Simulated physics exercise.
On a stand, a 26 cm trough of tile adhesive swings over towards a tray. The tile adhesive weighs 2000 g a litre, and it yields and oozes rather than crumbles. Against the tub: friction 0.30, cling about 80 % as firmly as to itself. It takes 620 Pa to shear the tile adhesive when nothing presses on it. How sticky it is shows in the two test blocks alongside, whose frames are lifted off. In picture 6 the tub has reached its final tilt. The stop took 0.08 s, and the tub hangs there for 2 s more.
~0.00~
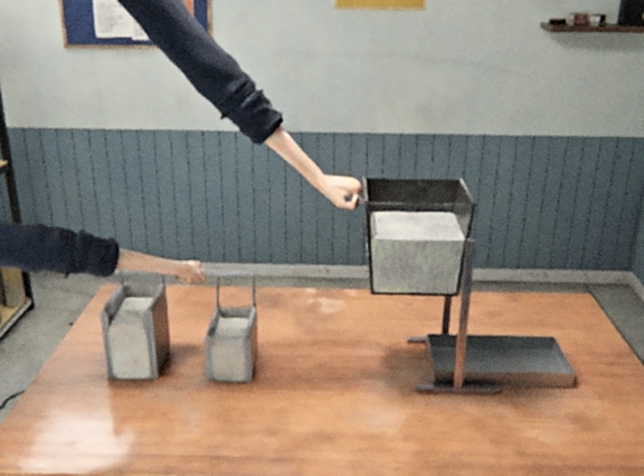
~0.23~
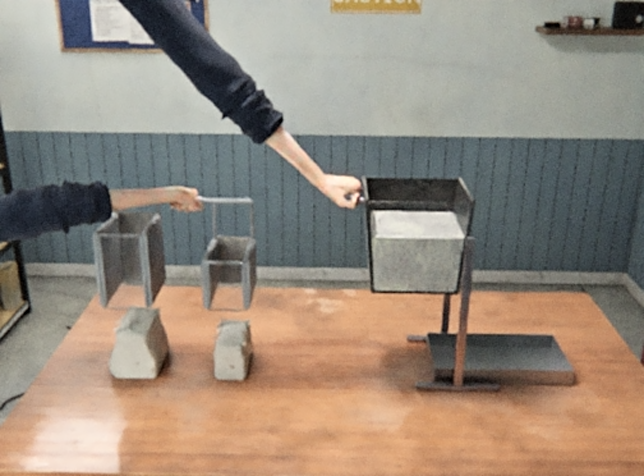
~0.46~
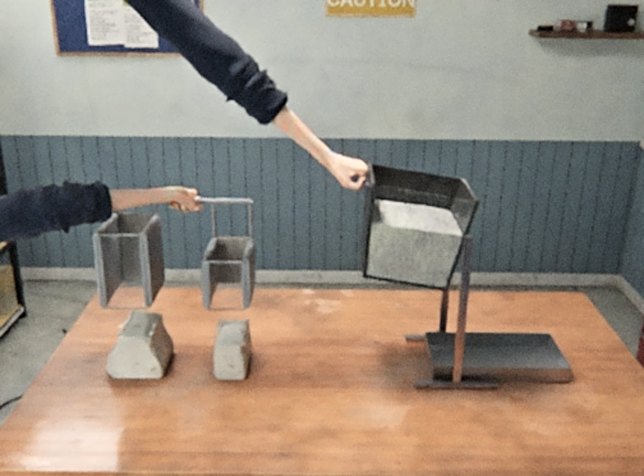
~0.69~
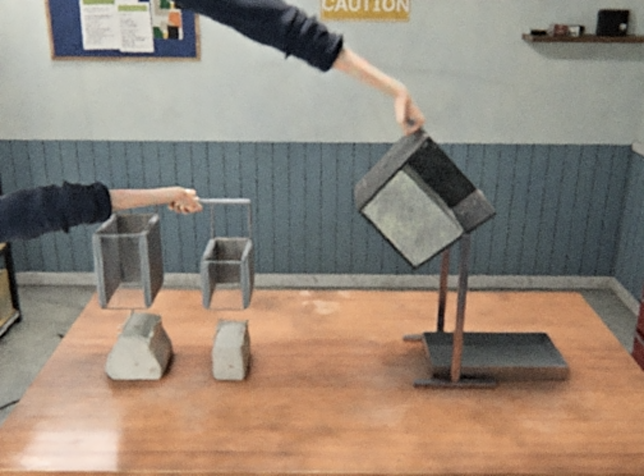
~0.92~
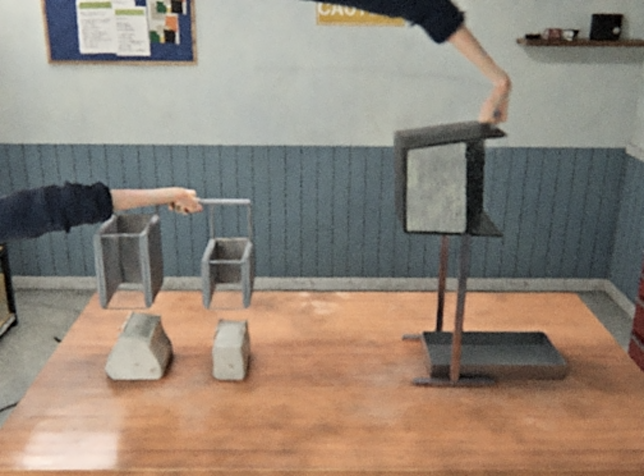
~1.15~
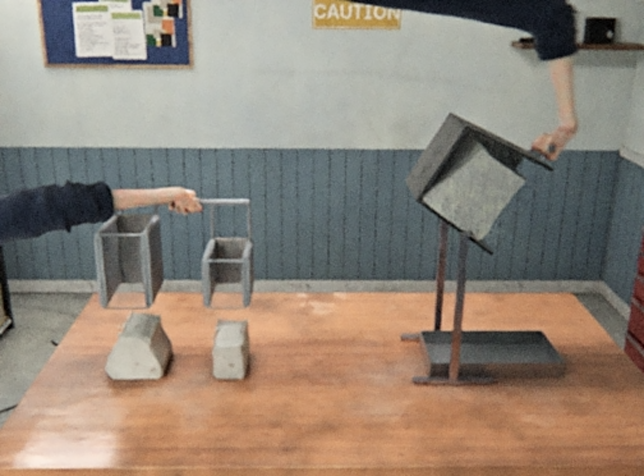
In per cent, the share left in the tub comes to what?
Expect roughly 0 %.
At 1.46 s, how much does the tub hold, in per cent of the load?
Near 0 %.
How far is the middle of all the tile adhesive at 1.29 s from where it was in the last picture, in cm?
About 15 cm.
After 1.29 s, the tub is at 120 degrees and holds 49 %.
After 1.46 s, the tub is at 120 degrees and holds 0 %.
After 1.63 s, the tub is at 120 degrees and holds 0 %.
After 1.80 s, the tub is at 120 degrees and holds 0 %.
After 3.15 s, the tub is at 120 degrees and holds 0 %.
